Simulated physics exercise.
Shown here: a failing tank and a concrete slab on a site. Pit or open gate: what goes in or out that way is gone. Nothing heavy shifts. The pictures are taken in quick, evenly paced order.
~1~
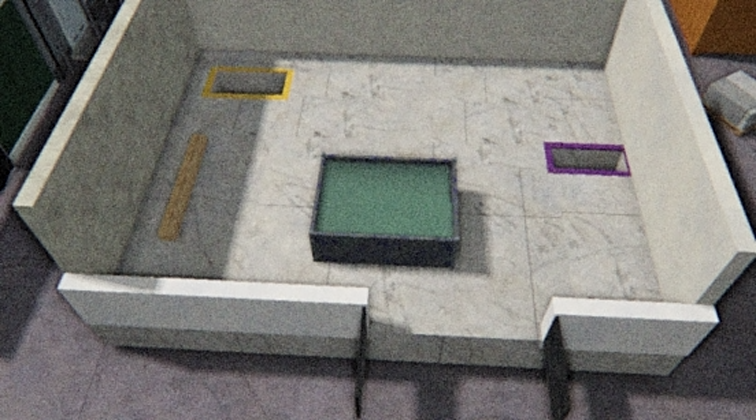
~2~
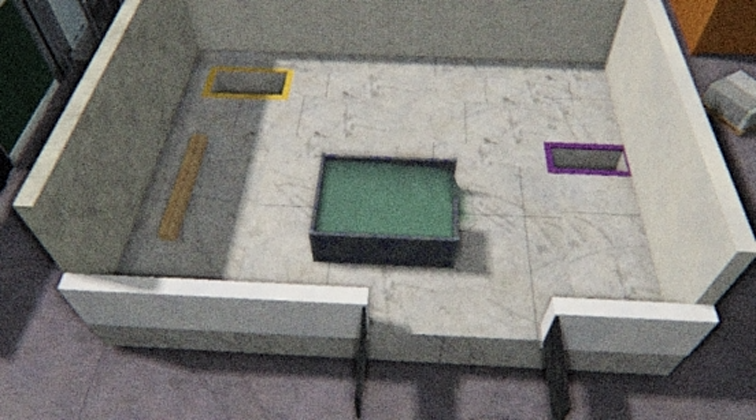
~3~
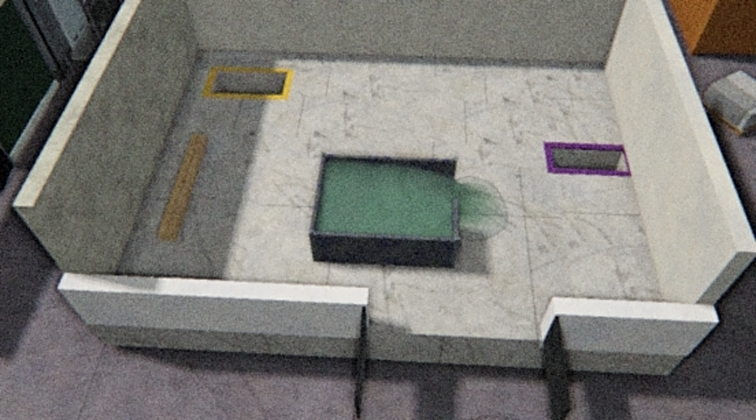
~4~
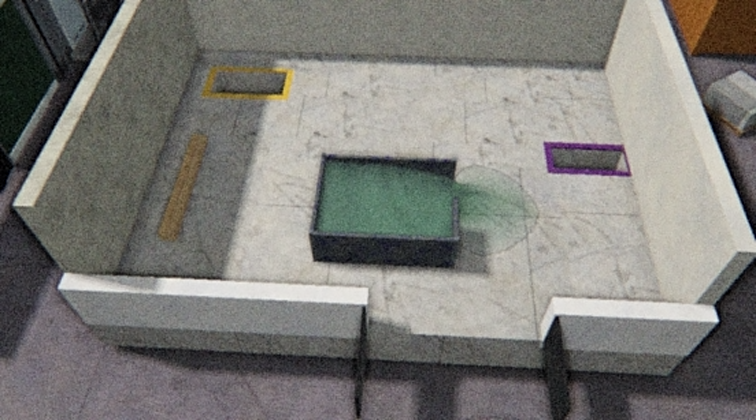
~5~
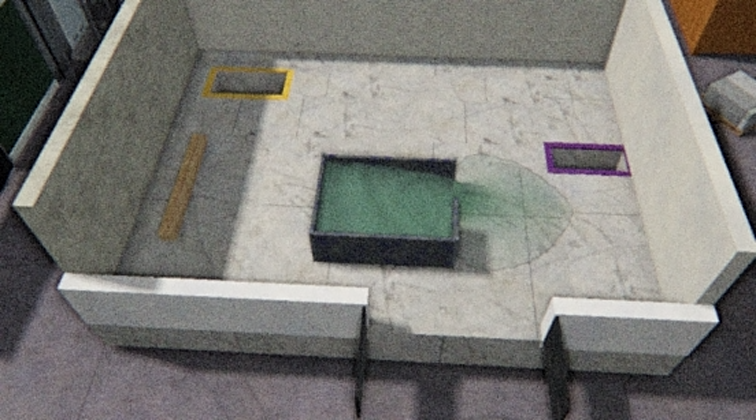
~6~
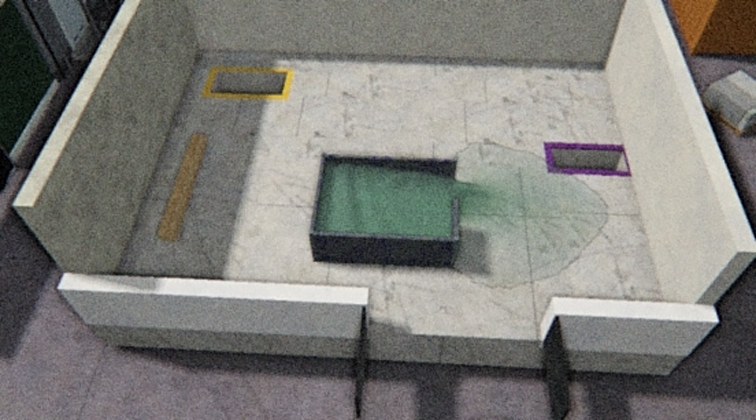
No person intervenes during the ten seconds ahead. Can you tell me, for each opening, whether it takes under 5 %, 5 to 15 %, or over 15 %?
In the end the gate swallows five to fifteen per cent; the yellow pit swallows below five per cent; the purple pit swallows beyond fifteen per cent.
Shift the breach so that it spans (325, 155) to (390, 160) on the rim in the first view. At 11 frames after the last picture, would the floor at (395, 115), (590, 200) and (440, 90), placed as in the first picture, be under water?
Well, the first is hit by the spill, the next missed by the spill, the last hit by the spill.
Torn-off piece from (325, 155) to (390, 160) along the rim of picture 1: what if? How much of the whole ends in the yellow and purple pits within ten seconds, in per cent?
Yellow takes 35 in a hundred, purple takes 14 in a hundred.
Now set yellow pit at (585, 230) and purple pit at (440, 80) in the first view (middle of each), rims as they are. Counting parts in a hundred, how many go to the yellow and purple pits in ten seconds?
Estimated shares - yellow: 40 %; purple: 8 %.
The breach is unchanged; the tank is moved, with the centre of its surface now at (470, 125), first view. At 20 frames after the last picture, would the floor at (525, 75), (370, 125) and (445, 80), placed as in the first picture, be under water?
Looking at all three, I'd call them swamped, bone dry, swamped.
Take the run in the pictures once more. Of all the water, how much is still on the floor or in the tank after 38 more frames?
I make it around 72 per cent.
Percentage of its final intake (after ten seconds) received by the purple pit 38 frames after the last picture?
My estimate: Close to 70 per cent.
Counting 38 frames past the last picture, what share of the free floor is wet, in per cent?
My guess is around 40 in a hundred.
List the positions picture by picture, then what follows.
The open tank at (386, 198) is whole and still, in the first frame.
Water pours out at (451, 198) and has run to (465, 227), in the second frame.
The front is at (503, 220), out from the gap at (450, 200), in the third frame.
Water pours out at (450, 200) and has run to (532, 215), in the fourth frame.
The front is at (565, 208), out from the gap at (450, 200), in the fifth frame.
The front is at (598, 203), out from the gap at (450, 200), in the sixth frame.
A moment on, water covers 20 % of the floor; the gate 0 %, the yellow pit 0 %, the purple pit 2 %.
Next, water covers 25 % of the floor; the gate 0 %, the yellow pit 0 %, the purple pit 8 %.
Then, water covers 25 % of the floor; the gate 0 %, the yellow pit 0 %, the purple pit 15 %.
Later, water covers 40 % of the floor; the gate 3 %, the yellow pit 0 %, the purple pit 26 %.
In the end, water covers 50 % of the floor; the gate 7 %, the yellow pit 0 %, the purple pit 37 %.
